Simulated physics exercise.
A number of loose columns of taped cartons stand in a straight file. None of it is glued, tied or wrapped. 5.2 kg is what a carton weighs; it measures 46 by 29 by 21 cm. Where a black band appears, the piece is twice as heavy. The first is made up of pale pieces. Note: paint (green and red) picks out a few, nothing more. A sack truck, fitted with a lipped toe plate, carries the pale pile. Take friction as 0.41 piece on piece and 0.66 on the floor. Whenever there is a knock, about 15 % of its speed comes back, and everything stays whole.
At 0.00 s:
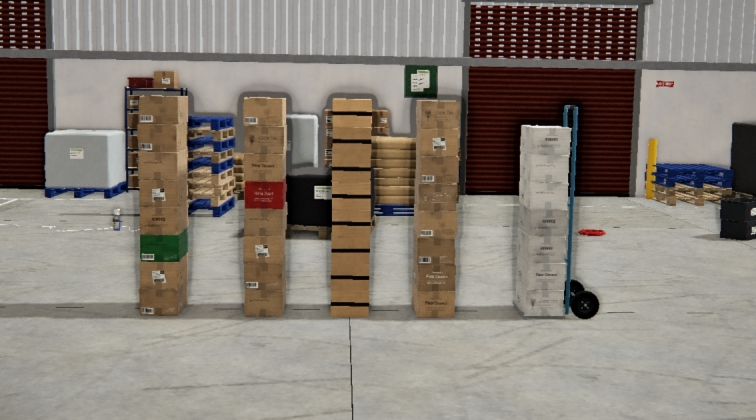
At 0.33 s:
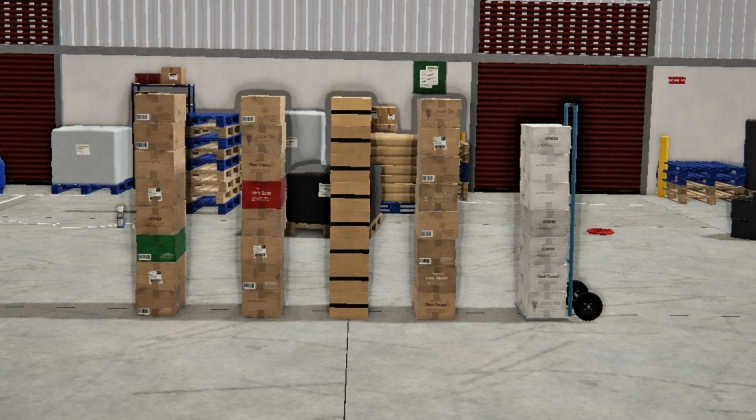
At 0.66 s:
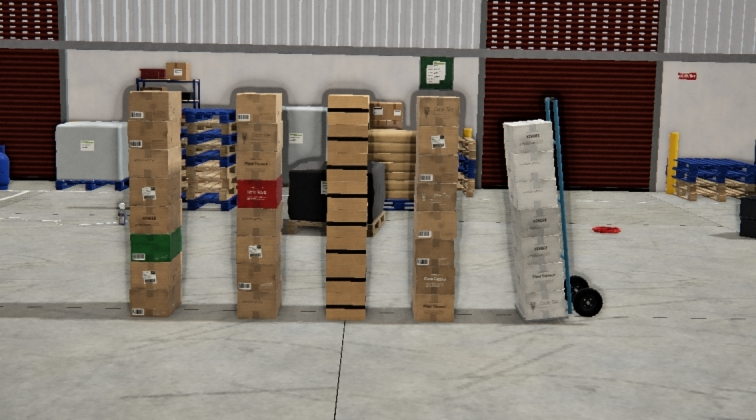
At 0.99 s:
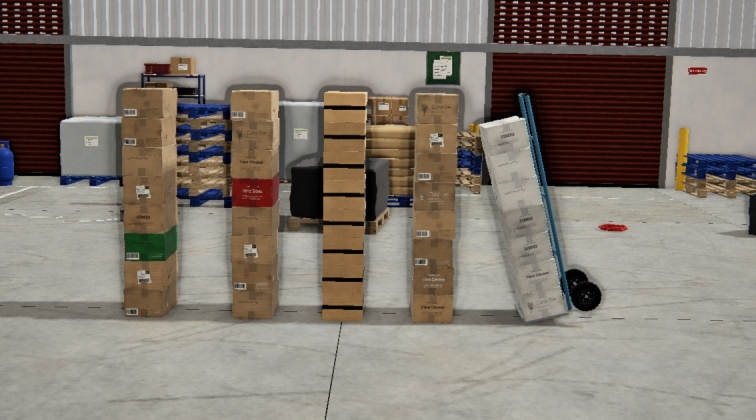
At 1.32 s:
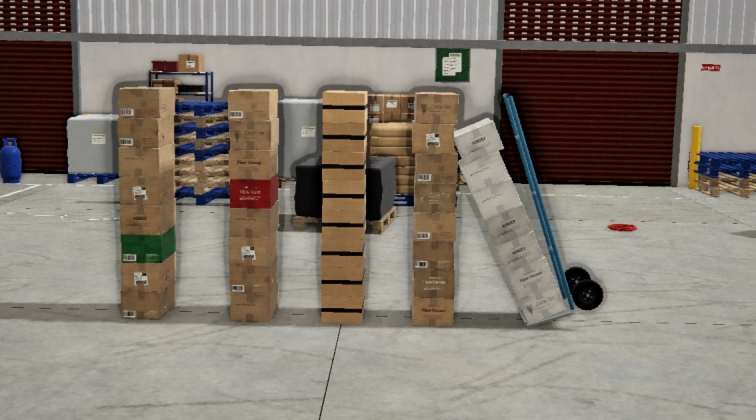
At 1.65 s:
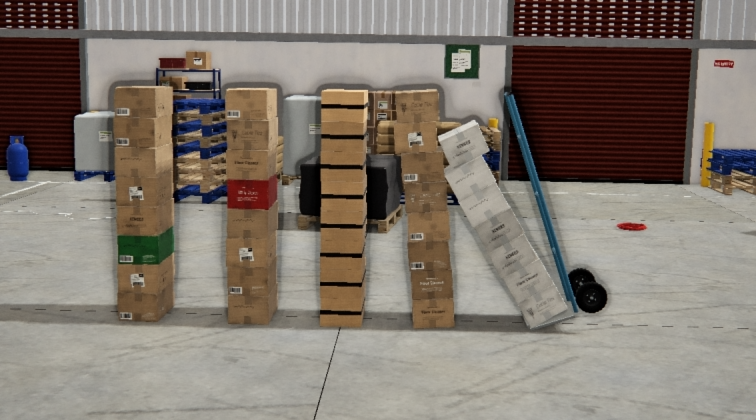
Warehouse yard, a hand truck tilting left with a pale carton stack that leans into the nearest brown column, nudging its upper boxes.
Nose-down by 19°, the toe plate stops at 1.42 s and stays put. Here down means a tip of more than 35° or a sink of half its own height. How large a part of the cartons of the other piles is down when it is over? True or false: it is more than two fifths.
True.
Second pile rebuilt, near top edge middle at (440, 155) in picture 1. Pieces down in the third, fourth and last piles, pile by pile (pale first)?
You'd get third 8, fourth 7 and last 8.
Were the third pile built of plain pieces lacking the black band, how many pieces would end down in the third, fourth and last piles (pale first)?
Pieces down: Third pile 8, fourth pile 8, last pile 8.
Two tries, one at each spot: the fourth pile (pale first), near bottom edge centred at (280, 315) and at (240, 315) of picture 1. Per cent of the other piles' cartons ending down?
90 and 100 %.
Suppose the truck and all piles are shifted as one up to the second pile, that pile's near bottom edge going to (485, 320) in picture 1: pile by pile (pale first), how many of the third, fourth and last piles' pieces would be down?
Down per pile: Third 7, fourth 8, last 8.
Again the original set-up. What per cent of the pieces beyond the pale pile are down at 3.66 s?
By then, 75 per cent.
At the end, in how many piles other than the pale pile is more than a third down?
Total count: 4.
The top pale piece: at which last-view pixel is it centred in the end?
End position: Near (359, 236) px.
Around 2.96 s, 7 of the pale pile down; 7 of the 32 other cartons down; red carton tipped 4°.
Around 3.66 s, 7 of the pale pile down; 24 of the 32 other cartons down; green carton tipped 21°; red carton tipped 21°, 31 cm lower.
Finally (5.1 s), 7 of the pale pile down; 29 of the 32 other cartons down; red carton tipped 42°, 56 cm lower; green carton tipped 42°, 34 cm lower. That is 91 per cent. Seen by the last camera, middles, red carton near (64, 262), green carton near (36, 287).
